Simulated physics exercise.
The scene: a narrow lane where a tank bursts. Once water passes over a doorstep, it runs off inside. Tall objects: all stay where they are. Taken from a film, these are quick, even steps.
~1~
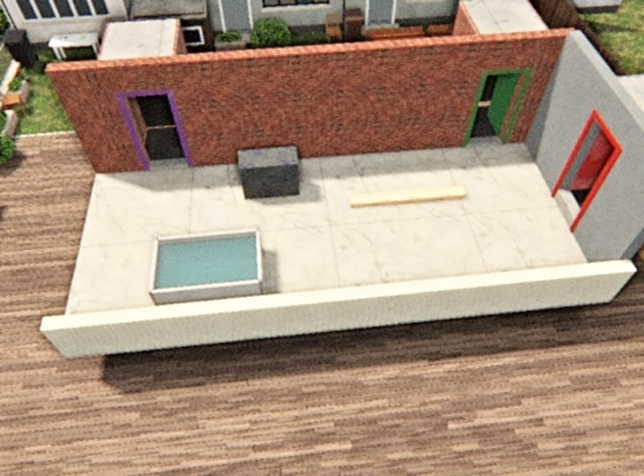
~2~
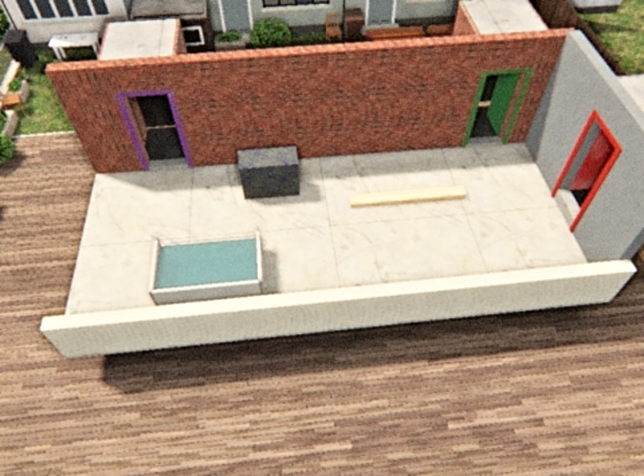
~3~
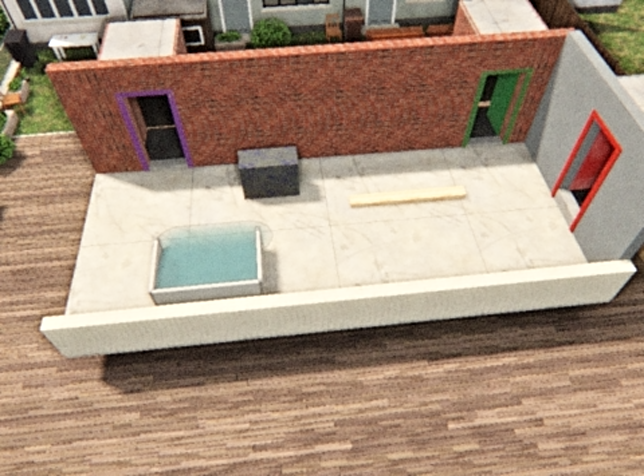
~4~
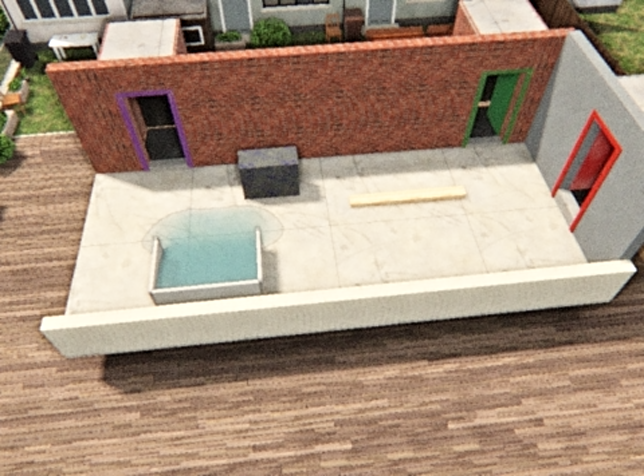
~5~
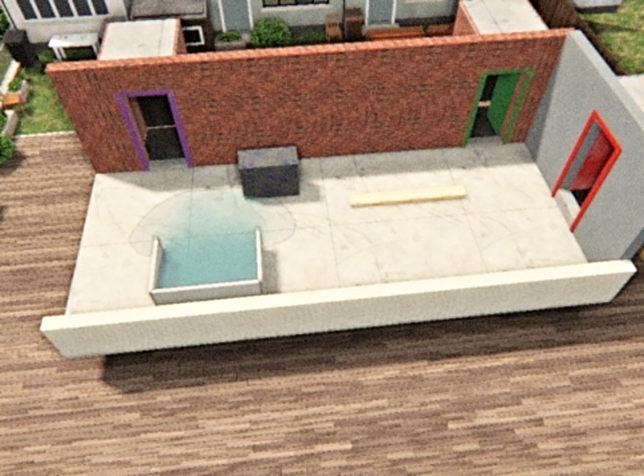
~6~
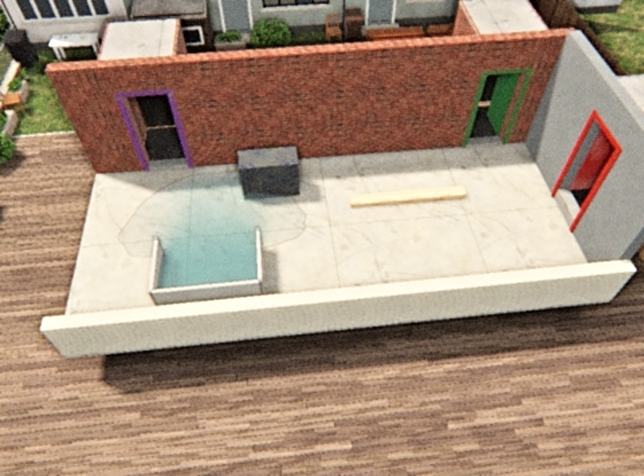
Water in a pale rectangular tank lies still, then pours out through the open far side and spreads in a thin, widening sheet across the light paved floor, reaching toward the dark block near the brick wall.
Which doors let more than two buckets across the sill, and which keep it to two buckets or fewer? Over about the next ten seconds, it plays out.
The green door keeps it to two or fewer. The purple door lets more than two across. The red door keeps it to two or fewer.
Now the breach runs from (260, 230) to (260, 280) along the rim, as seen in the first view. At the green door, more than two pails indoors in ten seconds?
Door by door: Green crosses the line.
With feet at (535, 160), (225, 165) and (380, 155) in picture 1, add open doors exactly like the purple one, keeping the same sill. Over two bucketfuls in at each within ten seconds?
Well, the first one doesn't reach it, the next overshoots, and the last doesn't reach it.
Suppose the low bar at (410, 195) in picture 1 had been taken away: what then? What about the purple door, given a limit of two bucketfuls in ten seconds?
Outcome for the purple door: It crosses.
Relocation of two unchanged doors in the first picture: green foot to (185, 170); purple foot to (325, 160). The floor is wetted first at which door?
The green one gets wet first.
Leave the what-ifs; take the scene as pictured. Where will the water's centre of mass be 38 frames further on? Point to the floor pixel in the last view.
I'd put it at around (327, 204).
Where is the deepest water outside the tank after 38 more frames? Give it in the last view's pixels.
Somewhere close to (525, 144).
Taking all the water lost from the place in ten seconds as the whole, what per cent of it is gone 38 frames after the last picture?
By my reckoning, 85 %.
A moment on, water covers 20 % of the floor; the green door not reached, the purple door under two buckets in, the red door not reached.
Next, water covers 30 % of the floor; the green door not reached, the purple door over two buckets in, the red door not reached.
Then, water covers 45 % of the floor; the green door not reached, the purple door far over two buckets in, the red door not reached.
Later, water covers 55 % of the floor; the green door wet at the sill, nothing in, the purple door far over two buckets in, the red door wet at the sill, nothing in.
In the end, water covers 65 % of the floor; the green door under two buckets in, the purple door far over two buckets in, the red door wet at the sill, nothing in.
